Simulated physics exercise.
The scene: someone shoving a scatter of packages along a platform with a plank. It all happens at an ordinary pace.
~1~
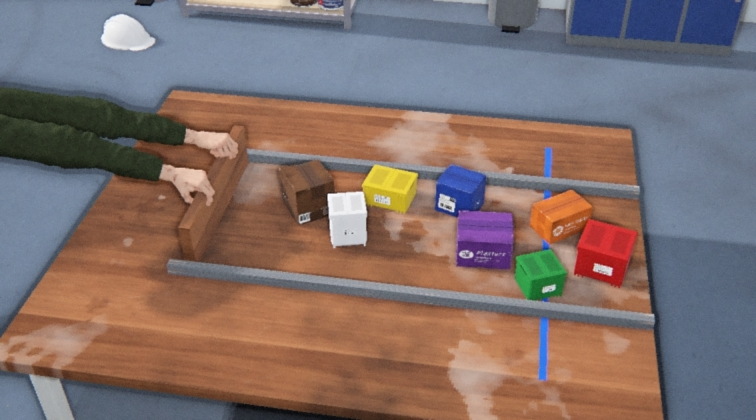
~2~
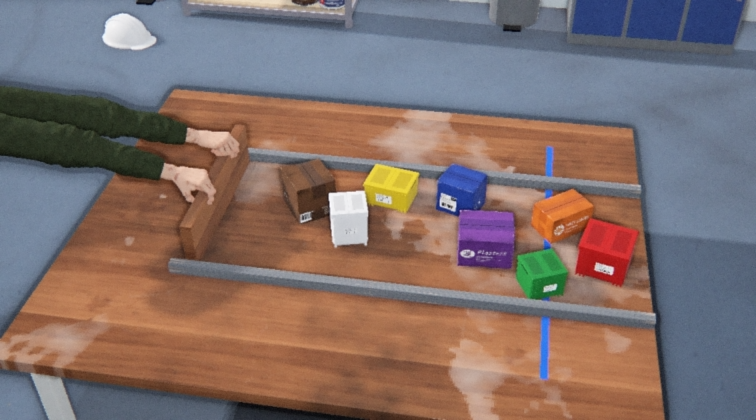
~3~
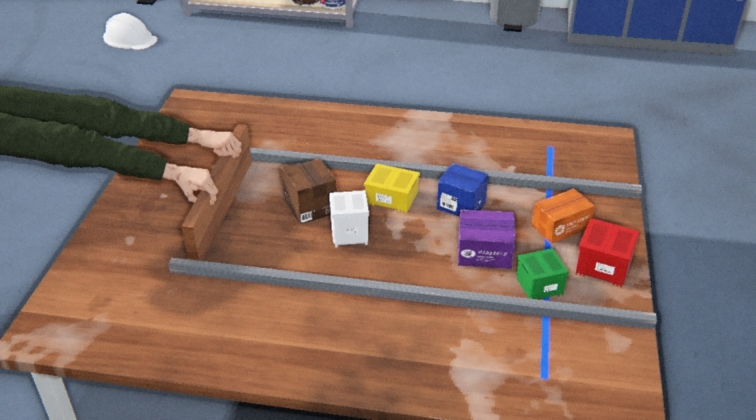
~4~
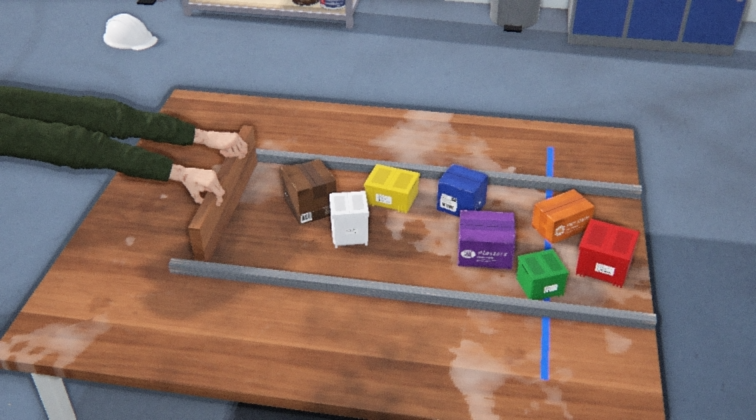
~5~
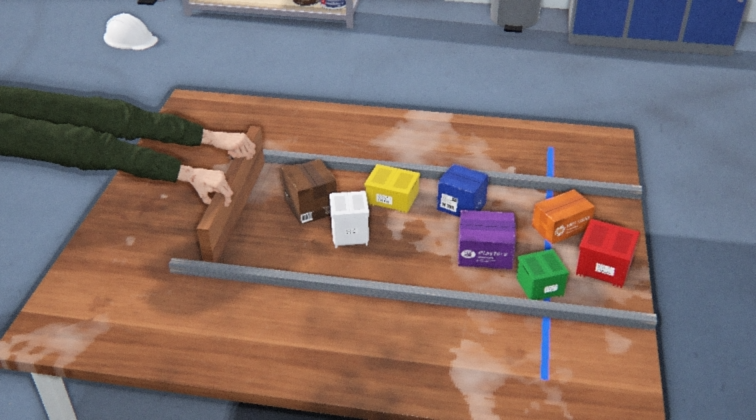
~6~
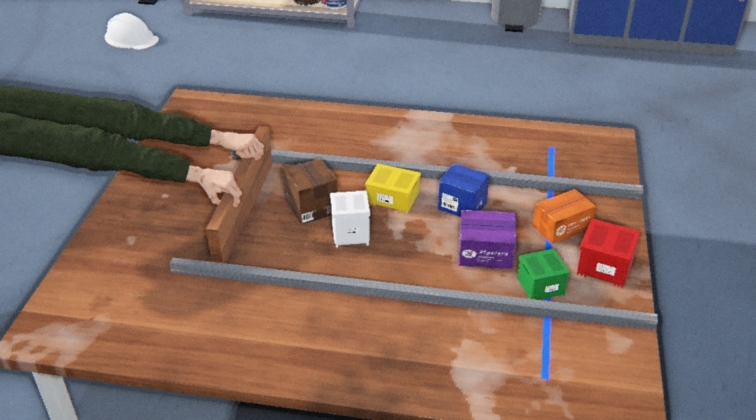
On a wooden tabletop between metal rails, two hands sliding a wooden plank slightly right towards colourful boxes that stay still.
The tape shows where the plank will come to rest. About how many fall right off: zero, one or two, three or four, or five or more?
Here the number that fall off is one or two.
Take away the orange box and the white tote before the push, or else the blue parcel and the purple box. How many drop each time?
First 1, then 0.
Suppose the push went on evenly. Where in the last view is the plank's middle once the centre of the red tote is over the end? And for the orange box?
About (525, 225), and (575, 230) for the other.
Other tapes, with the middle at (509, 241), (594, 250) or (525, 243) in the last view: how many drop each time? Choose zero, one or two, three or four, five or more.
For each place: None; 3 or 4; one to two.
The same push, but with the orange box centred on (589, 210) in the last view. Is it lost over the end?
Then it falls.
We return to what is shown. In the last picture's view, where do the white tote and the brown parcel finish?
The white tote stops around (571, 254); the brown parcel around (575, 226).
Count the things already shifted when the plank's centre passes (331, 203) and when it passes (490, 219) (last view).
By then 3, and 8.
Soon after, none off yet; red tote at rest near (608, 253); orange box at rest near (564, 216); green tote at rest near (543, 276).
After that, none off yet; red tote at rest near (608, 253); orange box at rest near (564, 216); green tote moving near (546, 278).
In the end, the number that fall off is one or two; gone, red tote.
